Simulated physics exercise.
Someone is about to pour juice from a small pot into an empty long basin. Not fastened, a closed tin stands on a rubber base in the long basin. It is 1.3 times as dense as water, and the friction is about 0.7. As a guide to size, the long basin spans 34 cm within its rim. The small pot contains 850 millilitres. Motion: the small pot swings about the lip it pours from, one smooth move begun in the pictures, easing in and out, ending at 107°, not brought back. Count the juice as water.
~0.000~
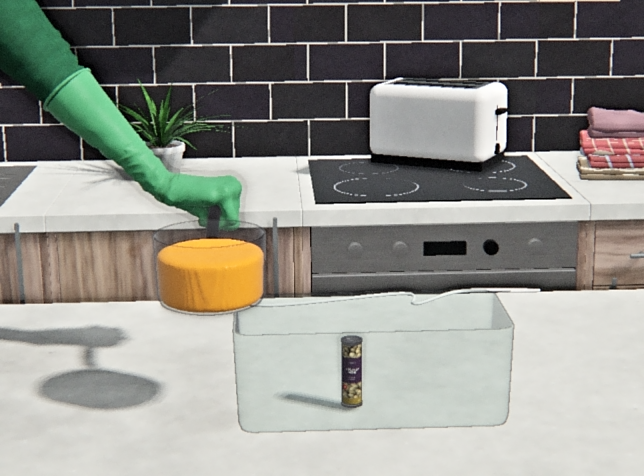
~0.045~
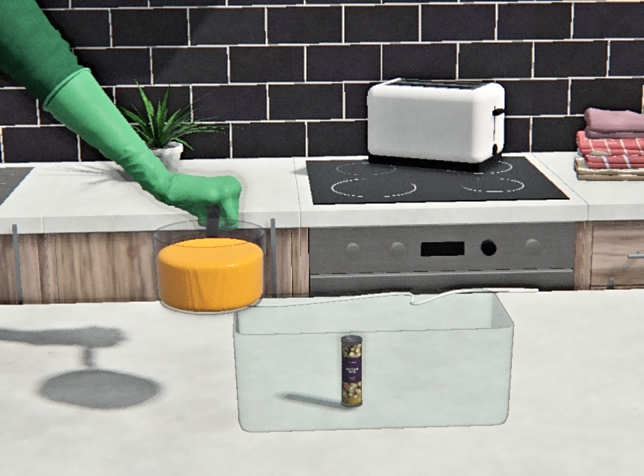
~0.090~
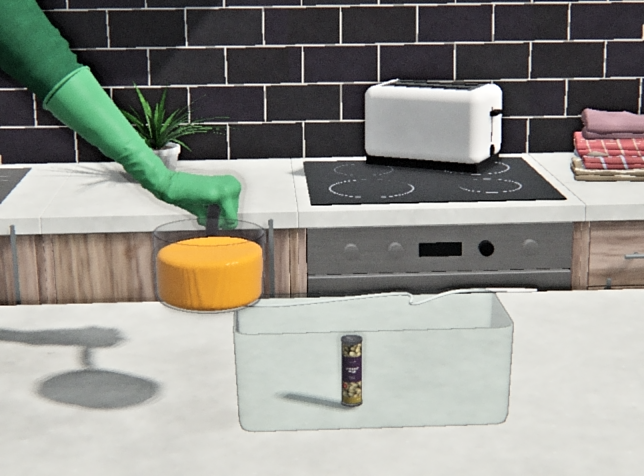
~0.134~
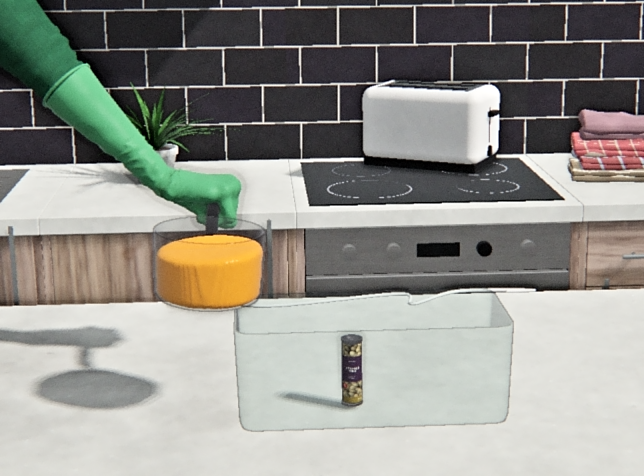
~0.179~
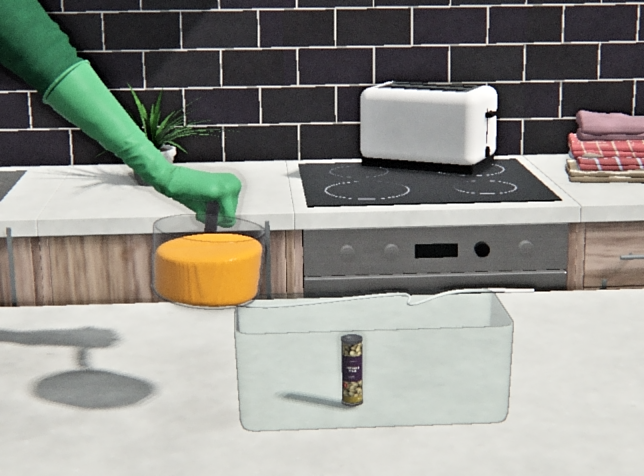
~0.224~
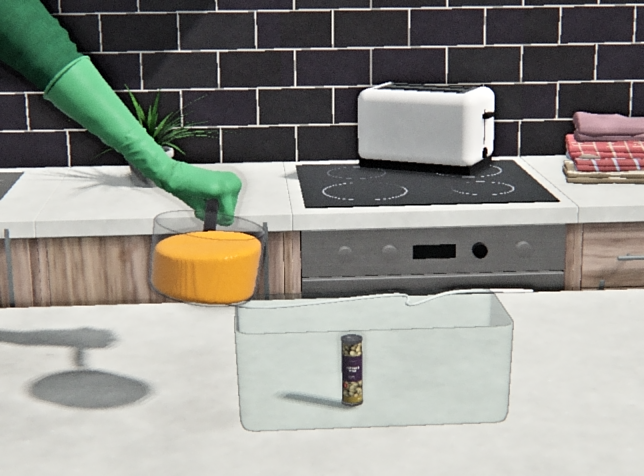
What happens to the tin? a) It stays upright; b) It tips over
It tips over.
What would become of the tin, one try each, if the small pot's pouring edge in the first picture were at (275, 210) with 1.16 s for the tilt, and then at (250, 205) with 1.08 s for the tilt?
In the first try it remains standing; in the second it comes down.
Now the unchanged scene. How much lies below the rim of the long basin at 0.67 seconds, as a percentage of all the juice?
Near 2 in a hundred.
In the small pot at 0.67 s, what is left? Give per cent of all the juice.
I'd estimate some 80 % remains.
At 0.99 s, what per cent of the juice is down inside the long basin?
60 per cent or thereabouts.
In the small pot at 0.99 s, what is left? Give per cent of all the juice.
Close to 18 percent of the total.
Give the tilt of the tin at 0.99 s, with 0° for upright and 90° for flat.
Lean: Around 0° from upright.
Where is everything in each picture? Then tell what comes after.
It leans 0°; its right rim is at (264, 234); the juice meets the walls at (157, 253) and (263, 250); the long basin's rim runs from (235, 316) to (504, 310); the tin's top is at (352, 342), in the first frame.
It leans 0°; its right rim is at (265, 234); the juice meets the walls at (157, 253) and (263, 250), in the second frame.
It leans 1°; its right rim is at (265, 233); the juice meets the walls at (158, 252) and (262, 248), in the third frame.
It leans 3°; its right rim is at (265, 233); the juice meets the walls at (157, 252) and (262, 246), in the fourth frame.
It leans 6°; its right rim is at (265, 233); the juice meets the walls at (155, 249) and (262, 245), in the fifth frame.
It leans 9°; its right rim is at (265, 233); the juice meets the walls at (155, 246) and (261, 242), in the sixth frame.
Then, 0.67 s in, the tilt is 63° and 79 per cent is still to pour; the tin stands where it began.
Then, 0.99 s in, the tilt is 99° and 18 per cent is still to pour; the tin stands where it began.
Then, 1.33 s in, the tilt is 107° and 1 per cent is still to pour; the tin leans 18°.
Then, 1.70 s in, the tilt is 107° and 0 per cent is still to pour; the tin lies on its side.
Finally, the tin lies on its side.
